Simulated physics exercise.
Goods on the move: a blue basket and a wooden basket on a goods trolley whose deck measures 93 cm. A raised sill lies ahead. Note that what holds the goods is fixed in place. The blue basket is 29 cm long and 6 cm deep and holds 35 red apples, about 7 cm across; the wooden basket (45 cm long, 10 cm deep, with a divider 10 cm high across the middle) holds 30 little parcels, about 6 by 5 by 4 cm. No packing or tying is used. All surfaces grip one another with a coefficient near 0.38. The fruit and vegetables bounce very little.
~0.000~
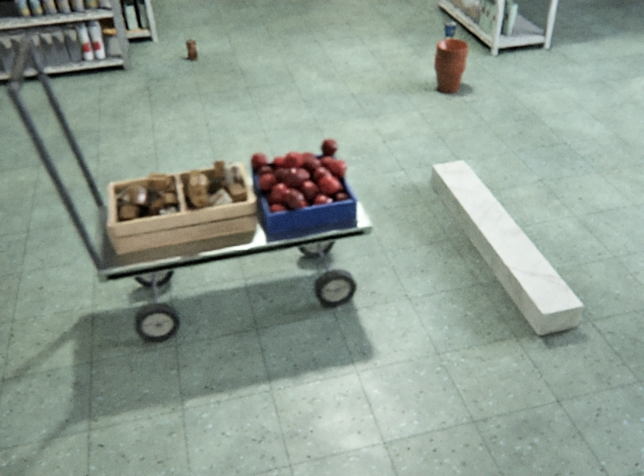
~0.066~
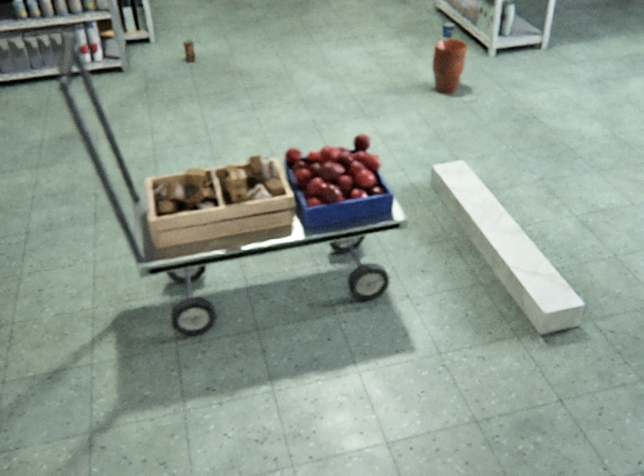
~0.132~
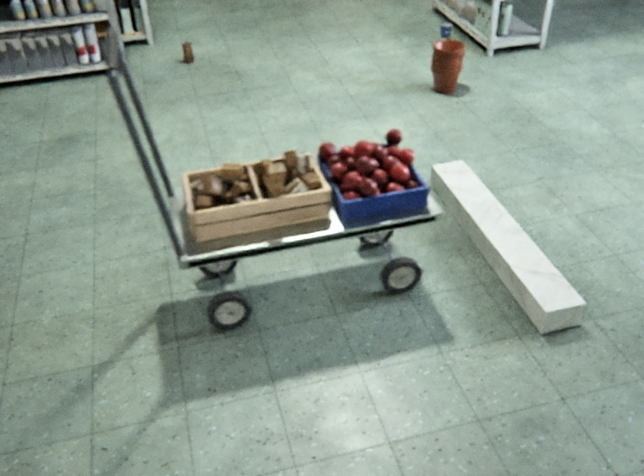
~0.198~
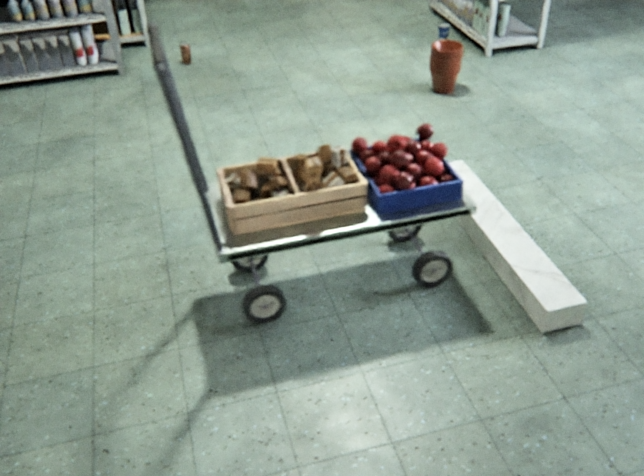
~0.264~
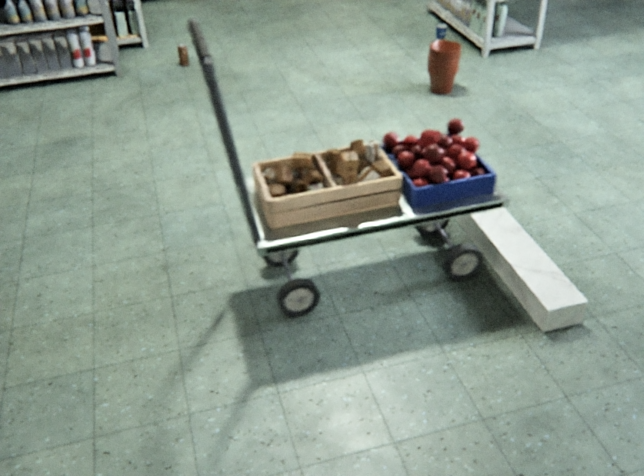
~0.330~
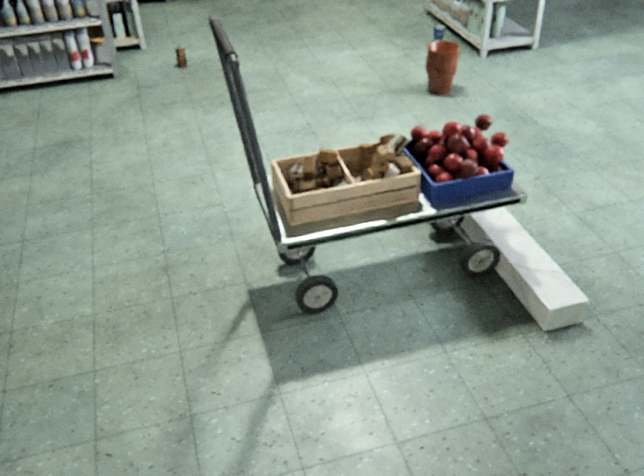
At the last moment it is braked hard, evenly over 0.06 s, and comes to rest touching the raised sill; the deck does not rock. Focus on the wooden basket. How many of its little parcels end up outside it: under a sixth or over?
The wooden basket loses fewer than one in six of its little parcels.
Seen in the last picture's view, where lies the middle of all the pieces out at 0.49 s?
Estimated centre: About (492, 139).
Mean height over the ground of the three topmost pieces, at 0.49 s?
Their middles average near 56 cm high.
After 0.37 s, the blue basket is down by 3 of 35 and the wooden basket is down by 1 of 30.
After 0.49 s, the blue basket is down by 9 of 35 and the wooden basket is down by 2 of 30.
After 0.72 s, the blue basket is down by 11 of 35 and the wooden basket is down by 2 of 30.
Final count (at 1.22 s), the blue basket is down by 12 of 35 and the wooden basket is down by 2 of 30. Asked share, 2 of 30, 7 per cent.
